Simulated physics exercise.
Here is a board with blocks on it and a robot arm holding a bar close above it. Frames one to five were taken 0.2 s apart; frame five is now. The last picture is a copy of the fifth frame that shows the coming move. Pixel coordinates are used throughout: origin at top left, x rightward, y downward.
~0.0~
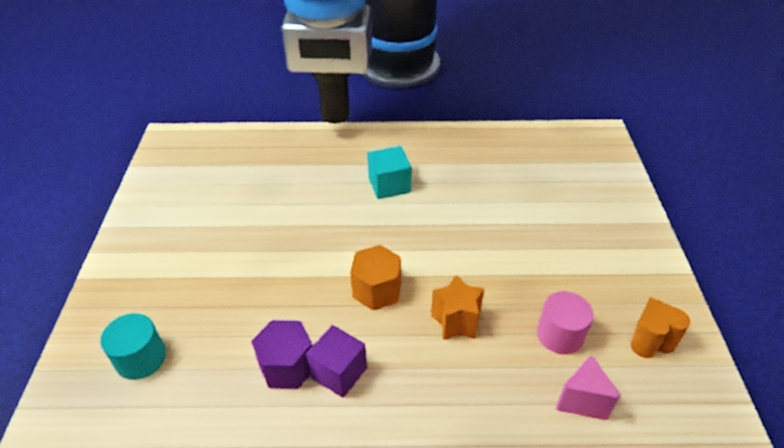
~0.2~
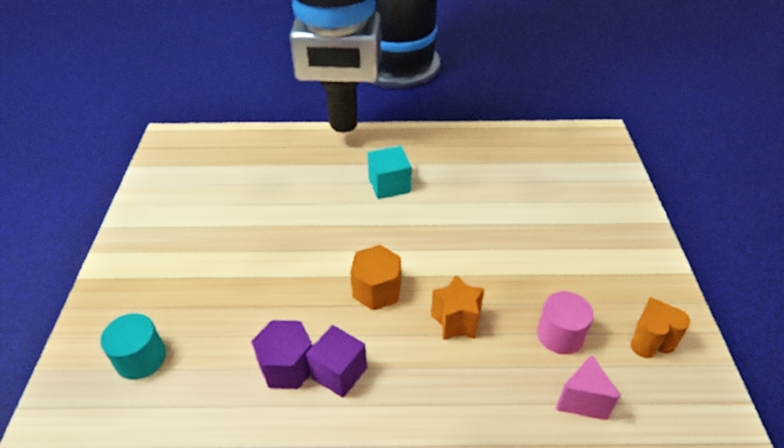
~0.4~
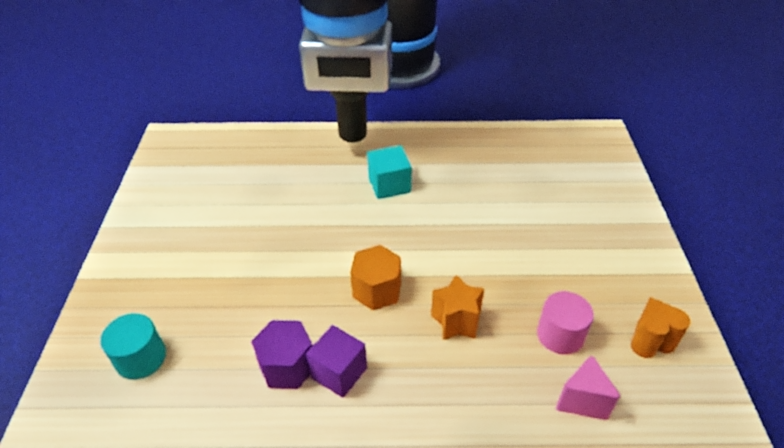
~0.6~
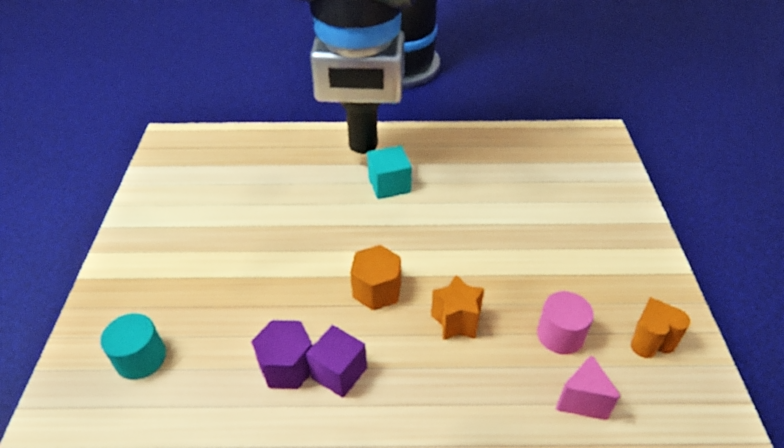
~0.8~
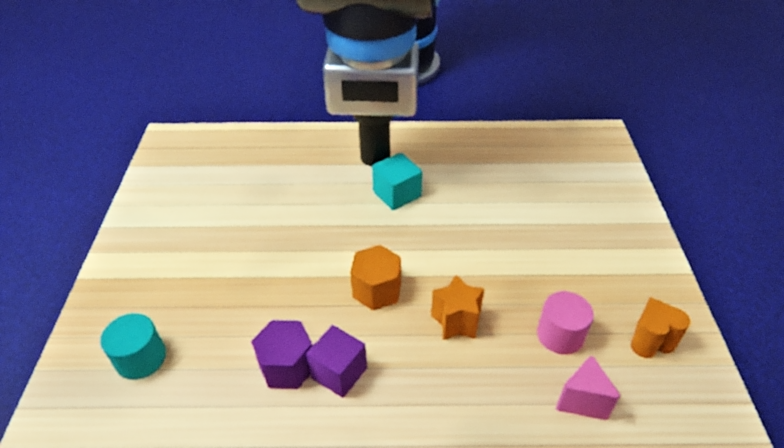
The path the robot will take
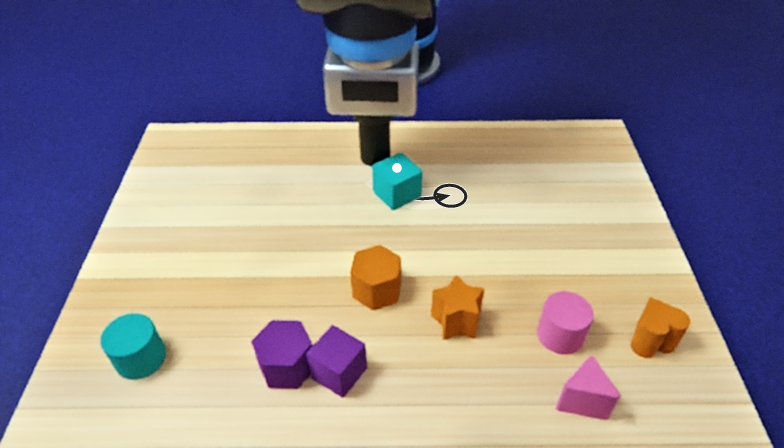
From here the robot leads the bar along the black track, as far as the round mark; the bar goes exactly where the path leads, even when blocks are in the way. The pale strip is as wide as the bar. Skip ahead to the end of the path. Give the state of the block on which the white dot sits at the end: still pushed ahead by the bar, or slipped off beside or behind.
My prediction: No longer in front.
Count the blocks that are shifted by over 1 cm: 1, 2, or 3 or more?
Of all the blocks, just one travels more than a centimetre.
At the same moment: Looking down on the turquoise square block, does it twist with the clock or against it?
It turns clockwise.
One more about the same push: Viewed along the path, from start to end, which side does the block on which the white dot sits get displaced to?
Pushed right.
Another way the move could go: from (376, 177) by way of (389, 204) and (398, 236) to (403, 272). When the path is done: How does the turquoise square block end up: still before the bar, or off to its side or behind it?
Final position: To the side or behind.
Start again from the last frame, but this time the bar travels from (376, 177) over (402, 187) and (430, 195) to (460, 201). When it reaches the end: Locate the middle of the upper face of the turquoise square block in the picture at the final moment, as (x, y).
Its top centre is at about (442, 196).
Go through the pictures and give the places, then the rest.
The first picture shows bar's lower end at (336, 117); turquoise square block at (389, 159).
The second picture shows bar at (344, 126); blocks still.
The third picture shows bar at (353, 135); blocks still.
The fourth picture shows bar at (363, 146); blocks still.
The fifth picture shows bar at (375, 159); turquoise square block at (397, 168).
Drawn move, from (376, 177) through (395, 191) and (421, 199) to (450, 196); the dot is on the turquoise square block.
On the path given first. Halfway along, bar at (408, 179); turquoise square block at (431, 189).
At the end, bar at (452, 178); turquoise square block at (446, 195), turned 25° clockwise.
